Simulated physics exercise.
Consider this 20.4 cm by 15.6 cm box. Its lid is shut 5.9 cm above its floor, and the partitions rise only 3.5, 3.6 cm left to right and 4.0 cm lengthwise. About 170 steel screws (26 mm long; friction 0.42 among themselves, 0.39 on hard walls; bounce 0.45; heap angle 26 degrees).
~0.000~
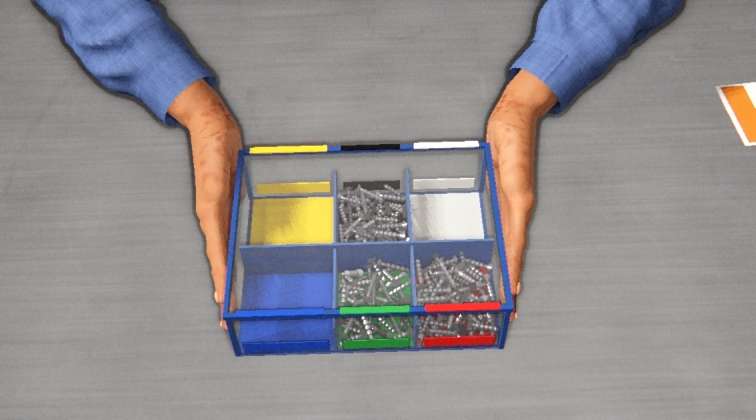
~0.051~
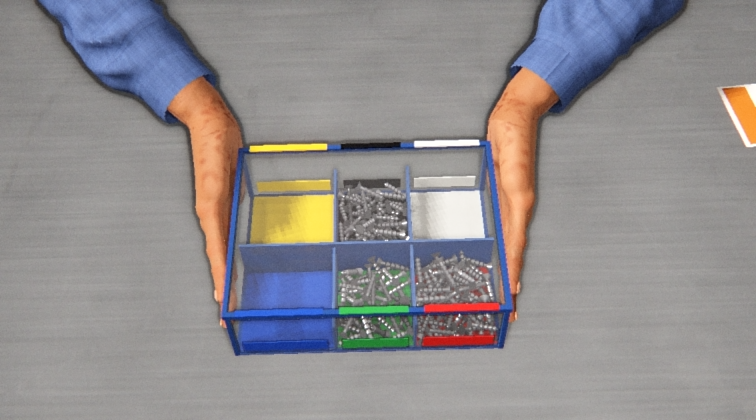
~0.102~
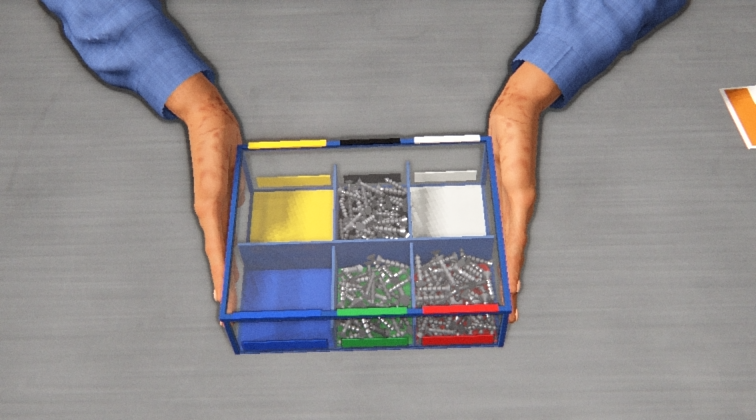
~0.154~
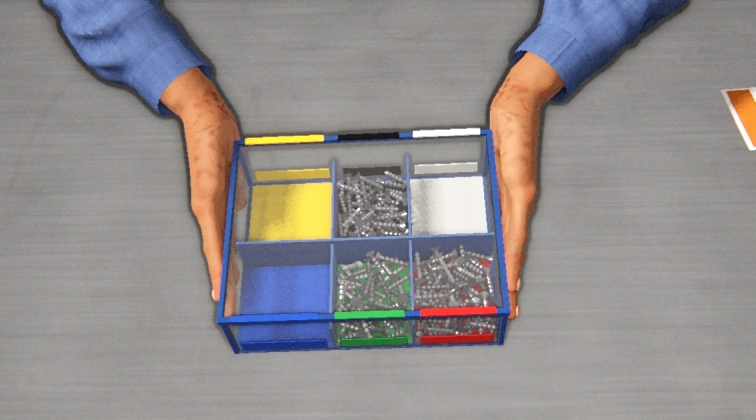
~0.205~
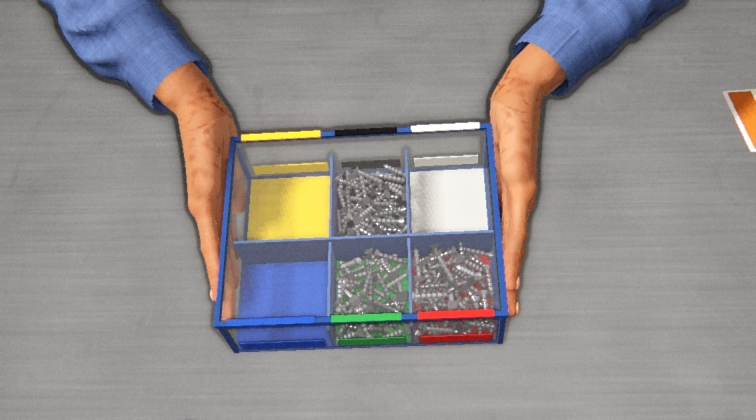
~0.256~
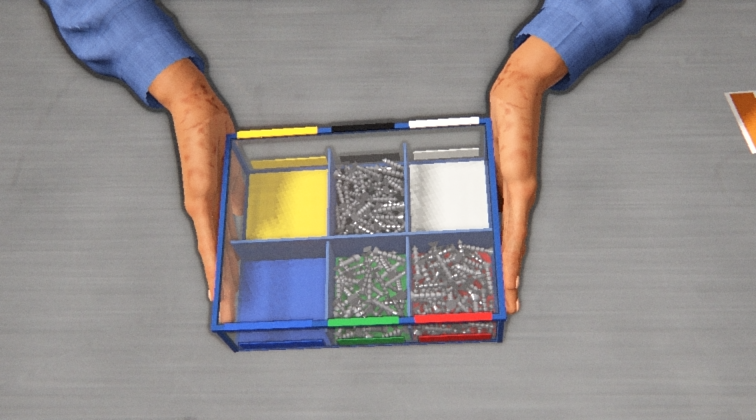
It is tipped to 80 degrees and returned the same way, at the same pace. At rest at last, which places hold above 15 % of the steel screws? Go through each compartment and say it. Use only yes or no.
Red: Yes; blue: No; green: Yes; yellow: No; white: No; black: Yes.
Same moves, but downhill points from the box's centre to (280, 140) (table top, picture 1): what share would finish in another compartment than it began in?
Some 15 per cent.
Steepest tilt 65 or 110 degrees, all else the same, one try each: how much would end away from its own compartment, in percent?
Roughly 0 percent, then roughly 35 percent.
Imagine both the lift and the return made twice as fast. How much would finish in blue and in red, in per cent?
Then: Blue 10; red 35.
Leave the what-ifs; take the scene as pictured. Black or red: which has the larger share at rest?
That would be the red compartment.
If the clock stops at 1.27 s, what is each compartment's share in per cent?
Red = 40, blue = 0, green = 30, yellow = 0, white = 0, black = 35 (per cent).
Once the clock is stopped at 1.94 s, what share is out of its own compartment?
Some 5 percent.
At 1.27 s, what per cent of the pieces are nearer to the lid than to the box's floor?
Around 20 in a hundred, give or take.
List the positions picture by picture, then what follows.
Box tilt 0 degrees, front corners at (228, 314) and (507, 306); red 40 %, green 30 %, black 35 %, in the first picture.
Box tilt 1 degrees, front corners at (227, 314) and (506, 306), in the second picture.
Box tilt 3 degrees, front corners at (226, 316) and (506, 307), lowest corner left front, in the third picture.
Box tilt 7 degrees, front corners at (223, 319) and (504, 309), lowest corner left front, in the fourth picture.
Box tilt 10 degrees, front corners at (220, 322) and (502, 312), lowest corner left front, in the fifth picture.
Box tilt 14 degrees, front corners at (218, 326) and (500, 315), lowest corner left front; red 40 %, green 30 %, black 35 %. Its pace works out near 70 degrees a second, in the sixth picture.
After 1.27 s, tilt 80 degrees; red 40 %, green 30 %, black 35 %.
Then, at 1.94 s, tilt 35 degrees; red 40 %, blue 5 %, green 30 %, black 25 %.
After 2.65 s, tilt 0 degrees; red 40 %, blue 5 %, green 30 %, black 25 %.
By 3.0 s all is still; red 40 %, blue 5 %, green 30 %, yellow 0 %, white 0 %, black 25 %.
